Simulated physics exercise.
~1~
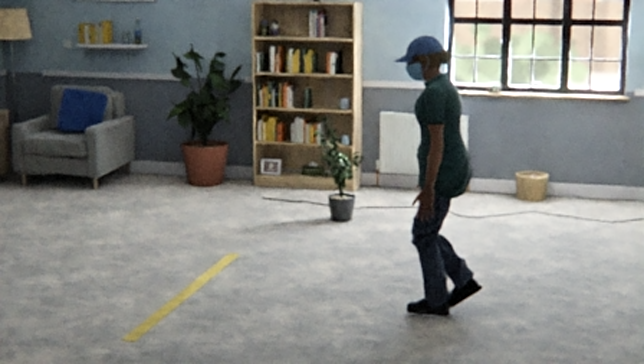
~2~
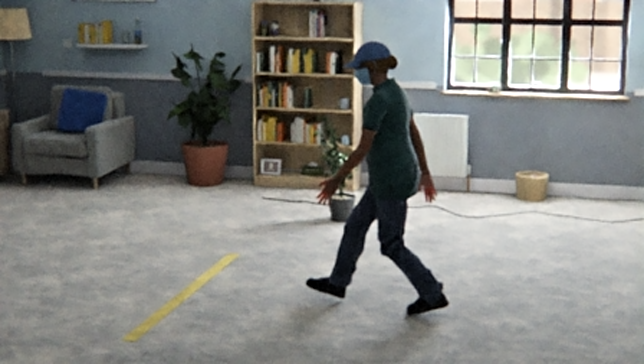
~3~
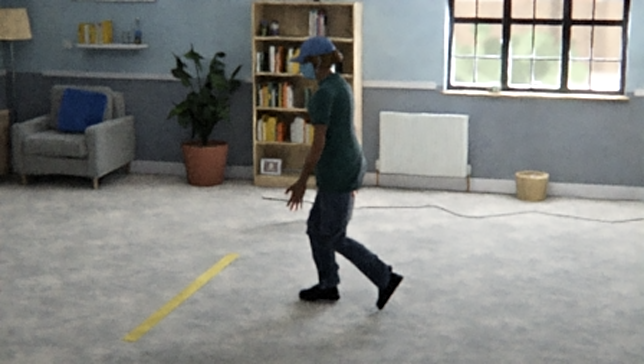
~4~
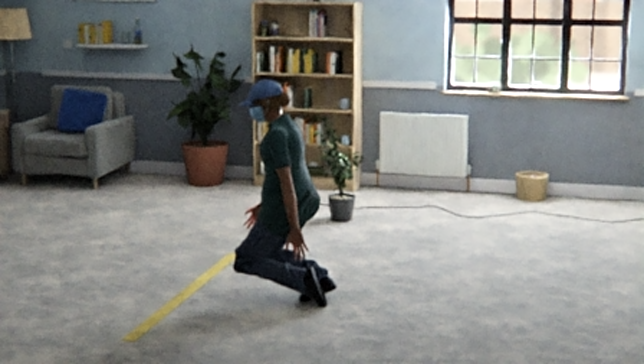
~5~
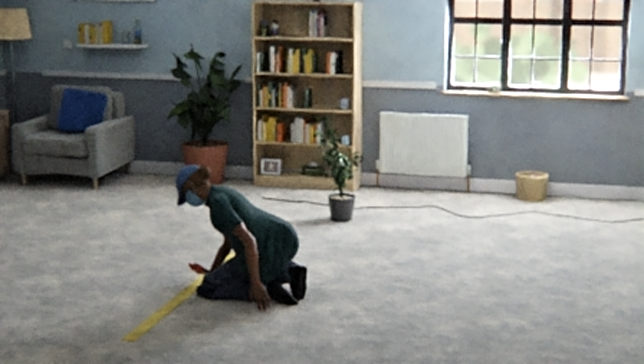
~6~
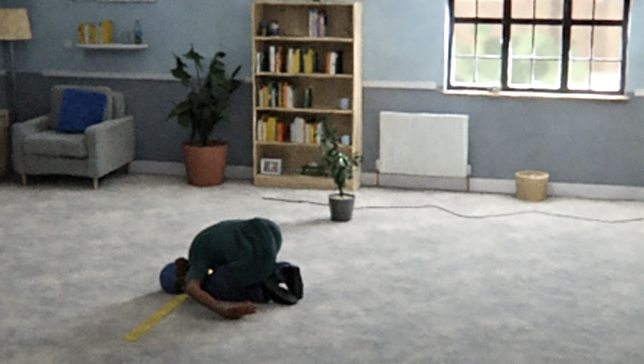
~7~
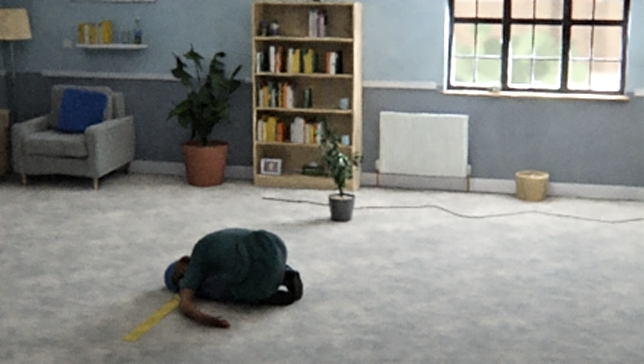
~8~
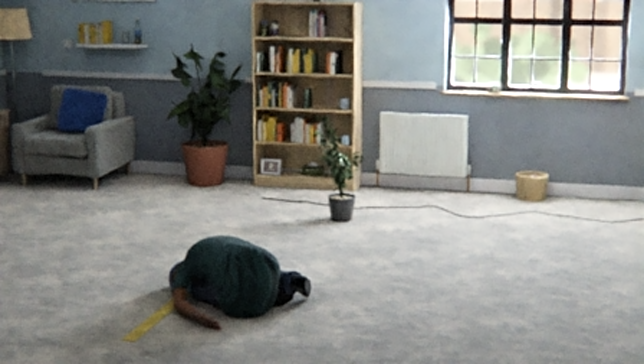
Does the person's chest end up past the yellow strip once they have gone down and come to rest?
No, the person folds forward over the knees and comes to rest with the chest still short of the yellow strip.
